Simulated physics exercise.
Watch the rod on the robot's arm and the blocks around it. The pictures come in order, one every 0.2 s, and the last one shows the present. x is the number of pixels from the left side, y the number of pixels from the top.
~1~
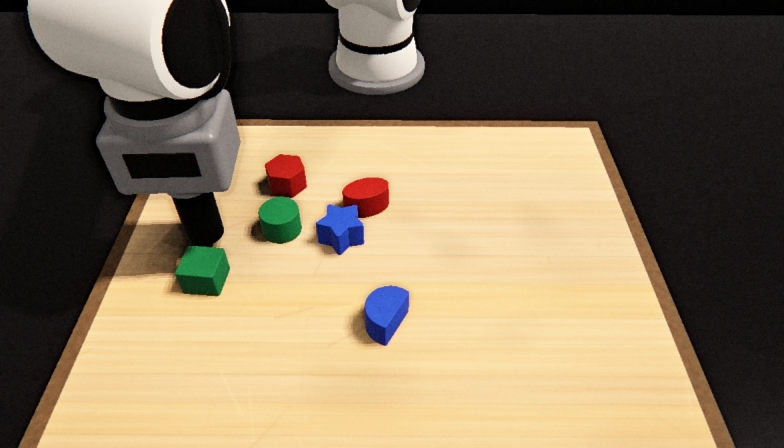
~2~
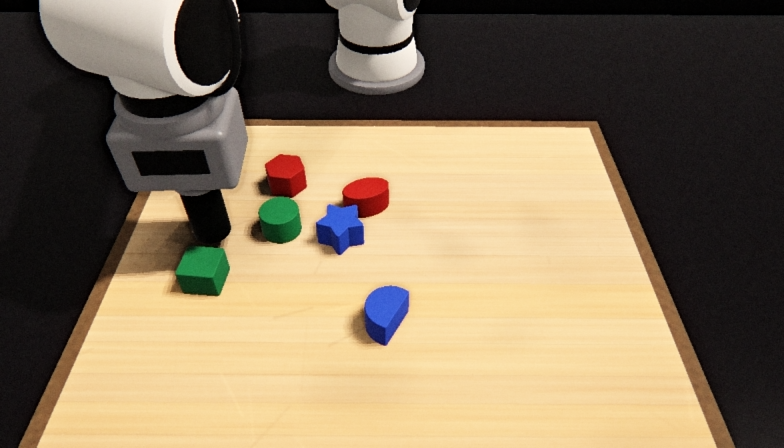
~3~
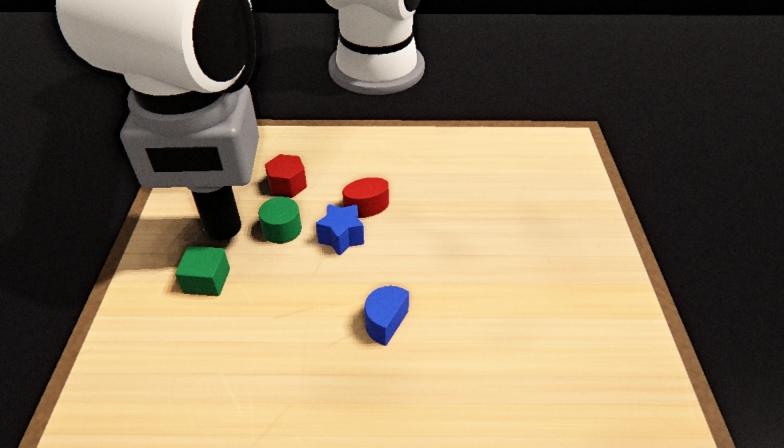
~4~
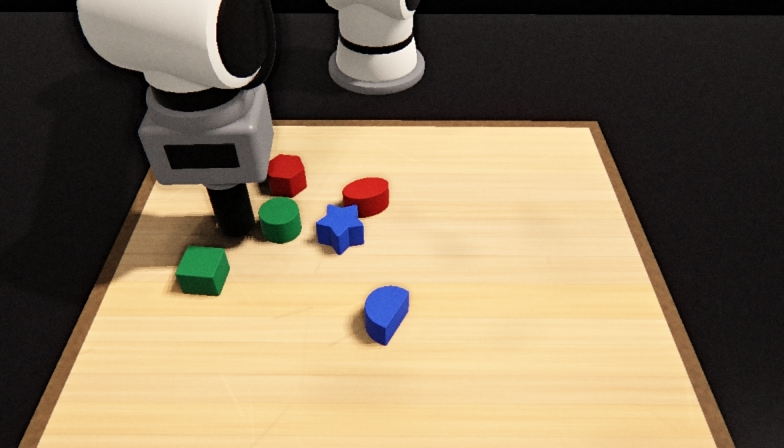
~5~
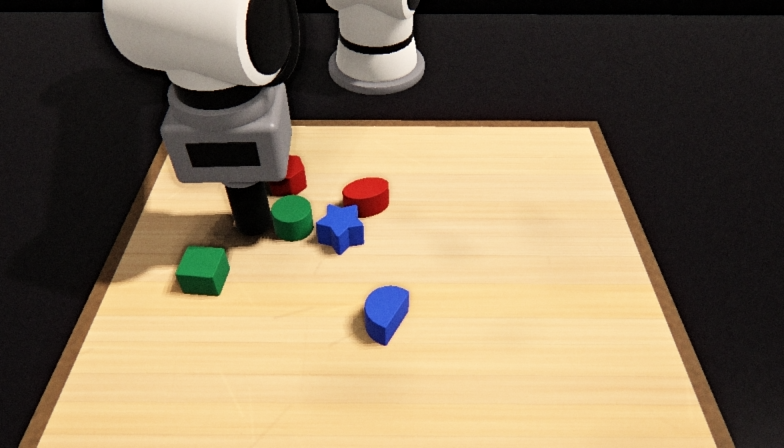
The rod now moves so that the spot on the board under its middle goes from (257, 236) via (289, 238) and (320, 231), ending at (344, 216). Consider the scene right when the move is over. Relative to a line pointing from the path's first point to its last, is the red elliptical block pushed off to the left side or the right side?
Left-hand side.
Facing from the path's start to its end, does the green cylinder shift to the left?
Yes
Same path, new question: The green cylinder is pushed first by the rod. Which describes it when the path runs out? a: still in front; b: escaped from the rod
My answer is option a.
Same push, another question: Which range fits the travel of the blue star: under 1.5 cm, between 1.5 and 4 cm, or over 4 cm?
Between 1.5 and 4 cm.
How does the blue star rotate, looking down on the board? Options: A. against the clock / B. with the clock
My answer is option B.
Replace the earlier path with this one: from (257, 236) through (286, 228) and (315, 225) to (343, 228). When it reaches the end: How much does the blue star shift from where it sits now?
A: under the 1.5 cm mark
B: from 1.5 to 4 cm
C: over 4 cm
Option B.
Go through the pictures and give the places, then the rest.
In the first picture, rod's lower end at (206, 233); green square block at (200, 261); green cylinder at (278, 210); blue star at (340, 218); red elliptical block at (366, 187).
In the second picture, rod at (213, 231); blocks still.
In the third picture, rod at (224, 228); blocks still.
In the fourth picture, rod at (237, 225); blocks still.
In the fifth picture, rod at (254, 223); green square block at (200, 261); green cylinder at (291, 208); blue star at (340, 218); red elliptical block at (366, 187).
The first path, step by step. One third of the way, rod at (288, 226); green cylinder at (320, 202); blue star at (349, 218), turned 15° clockwise.
Two thirds of the way, rod at (319, 218); green cylinder at (343, 190); blue star at (359, 218), turned 40° clockwise; red elliptical block at (382, 180), turned 25° clockwise.
At the end, rod at (344, 203); green square block still; green cylinder at (360, 174); blue star at (370, 216), turned 80° clockwise; red elliptical block at (394, 171), turned 80° clockwise.
